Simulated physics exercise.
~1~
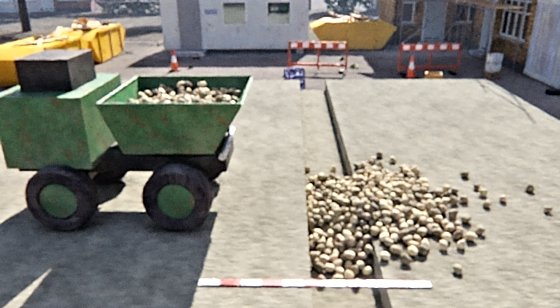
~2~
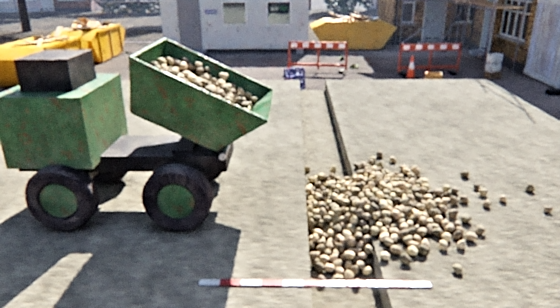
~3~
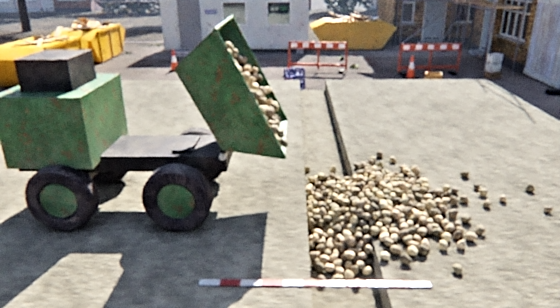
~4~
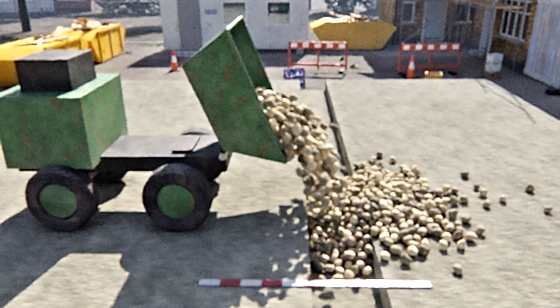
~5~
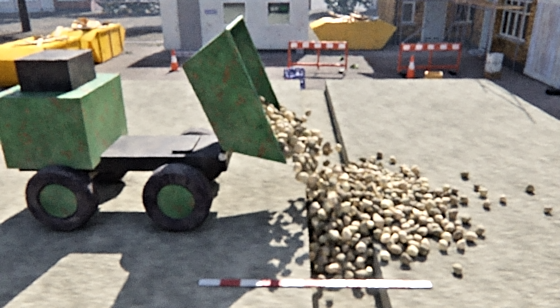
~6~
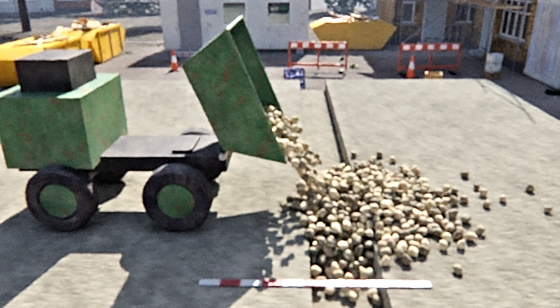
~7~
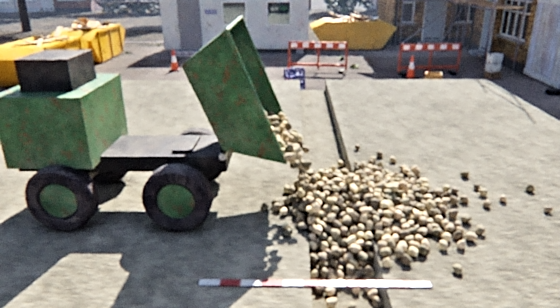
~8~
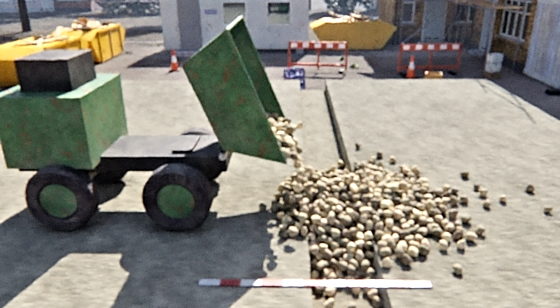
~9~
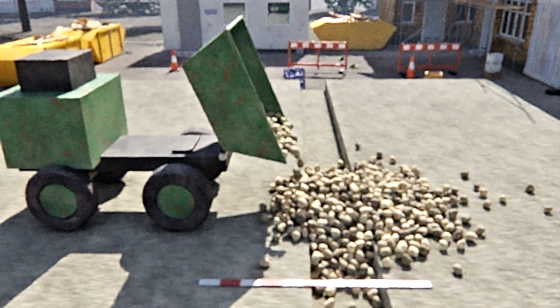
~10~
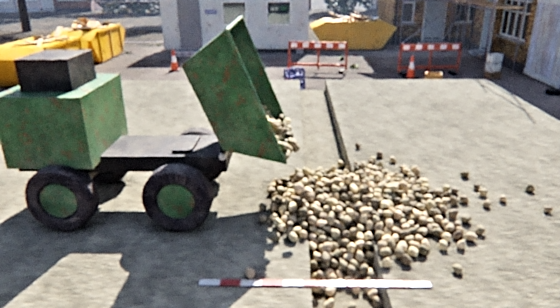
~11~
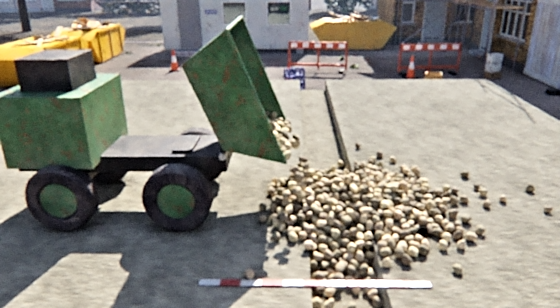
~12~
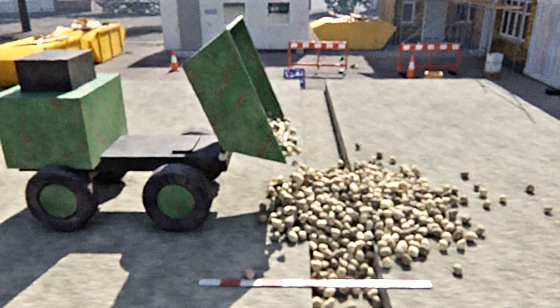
A green dumper stands at left on a paved yard, its raised-sided skip full of pale round stones, while a similar heap already lies across a narrow dark trench to its right. The skip tips steeply toward the heap, and the stones at first stay inside. Then they pour over the lower edge in a thick stream, landing on the near side of the heap and over the trench. The flow thins to a trickle and stops. At the end the skip stays tilted with a few stones at its lip, above a broader, fuller pile.
